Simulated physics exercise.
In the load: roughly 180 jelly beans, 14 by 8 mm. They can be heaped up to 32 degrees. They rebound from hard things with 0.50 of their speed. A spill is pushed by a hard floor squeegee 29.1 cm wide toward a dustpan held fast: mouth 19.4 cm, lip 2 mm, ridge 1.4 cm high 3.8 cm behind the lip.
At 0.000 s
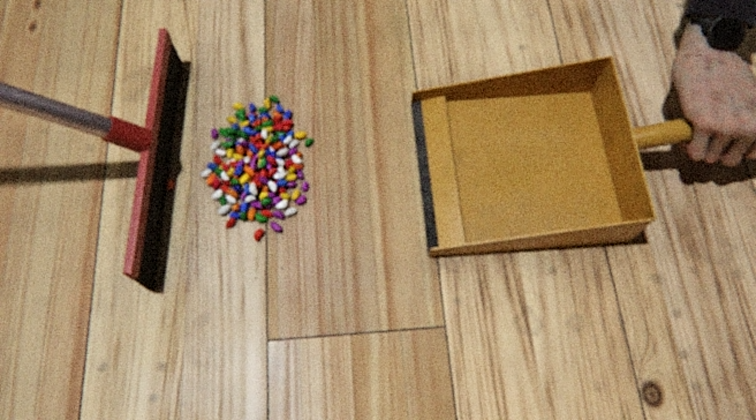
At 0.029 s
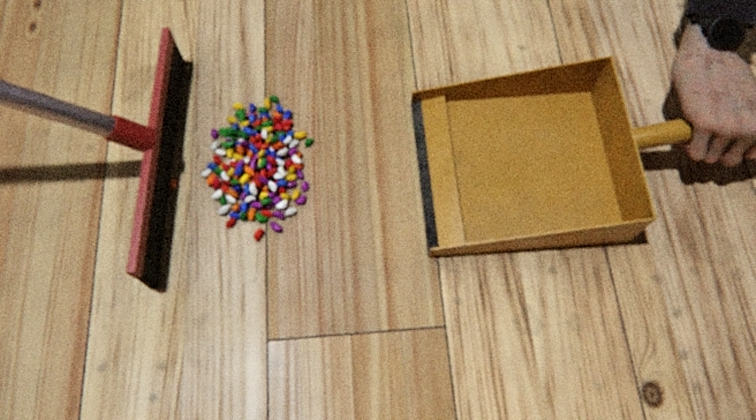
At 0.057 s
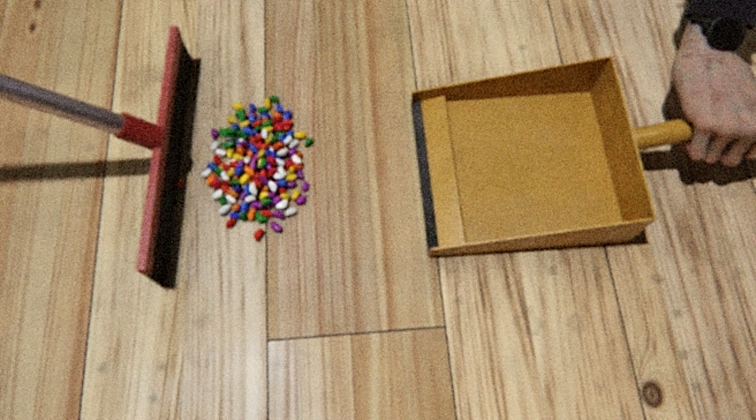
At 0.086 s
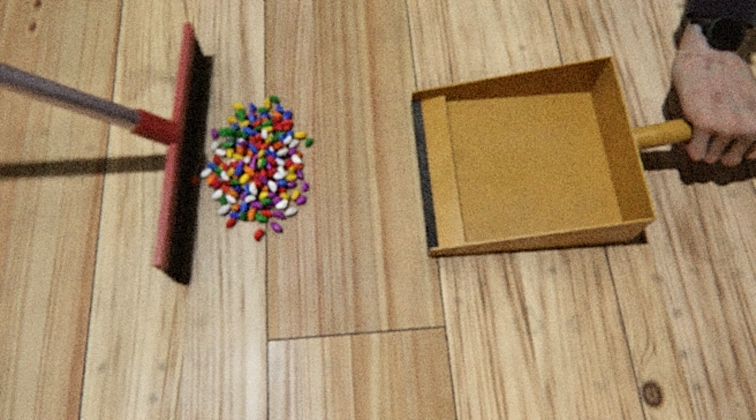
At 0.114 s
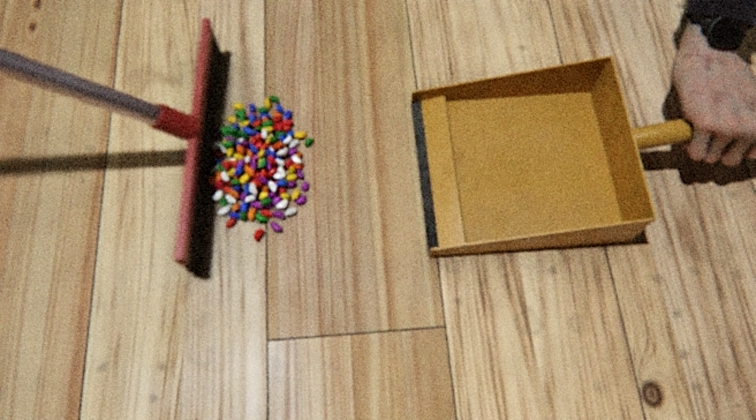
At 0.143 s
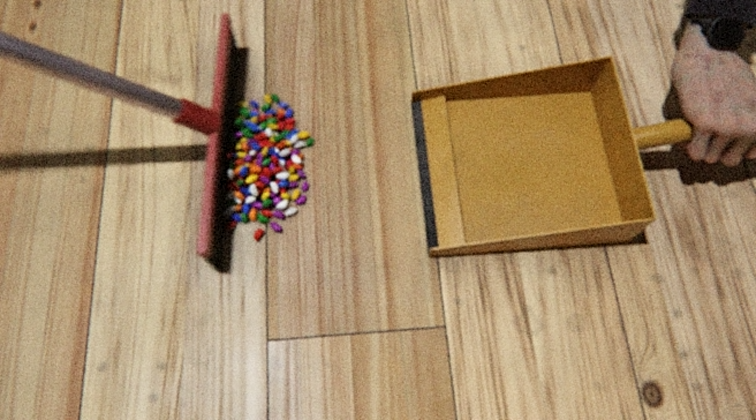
The video shows a red-edged floor squeegee beside a pile of colourful jelly beans on a wooden floor as a hand holds a yellow dustpan still; the squeegee slides right, meets the pile and bunches its left side together.
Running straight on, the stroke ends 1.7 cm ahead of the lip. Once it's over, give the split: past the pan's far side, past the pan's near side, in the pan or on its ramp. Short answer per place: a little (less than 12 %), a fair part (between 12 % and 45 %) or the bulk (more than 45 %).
Far side - a fair part, near side - a little, pan - a fair part.
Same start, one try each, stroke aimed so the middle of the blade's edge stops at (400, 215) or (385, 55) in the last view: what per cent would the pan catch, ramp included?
Around 50 per cent, and around 15 per cent.
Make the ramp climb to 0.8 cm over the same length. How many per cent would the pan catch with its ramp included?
I'd put it near 35 per cent, ramp counted.
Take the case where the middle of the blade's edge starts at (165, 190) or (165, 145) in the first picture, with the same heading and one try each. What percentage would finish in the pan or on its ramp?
The two tries give some 35 % and some 25 %.
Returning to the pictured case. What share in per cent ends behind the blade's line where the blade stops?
Close to 0 percent.
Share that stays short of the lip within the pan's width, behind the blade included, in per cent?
I'd put it near 40 per cent.
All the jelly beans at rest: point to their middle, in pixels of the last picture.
About (422, 133).
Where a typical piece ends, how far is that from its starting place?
Near 20 cm.
After 0.28 s, middle of the blade 12 cm from the lip; 0 % over the lip, far side 15 %, near side 0 %.
After 0.37 s, middle of the blade 5 cm from the lip; 0 % over the lip, far side 20 %, near side 0 %.
Then, at 0.60 s, middle of the blade 3 cm from the lip; 35 % over the lip, far side 25 %, near side 5 %.
At rest (2.1 s), far side 25 %, near side 5 %, pan 35 %, in front of the lip or behind the blade 40 %.
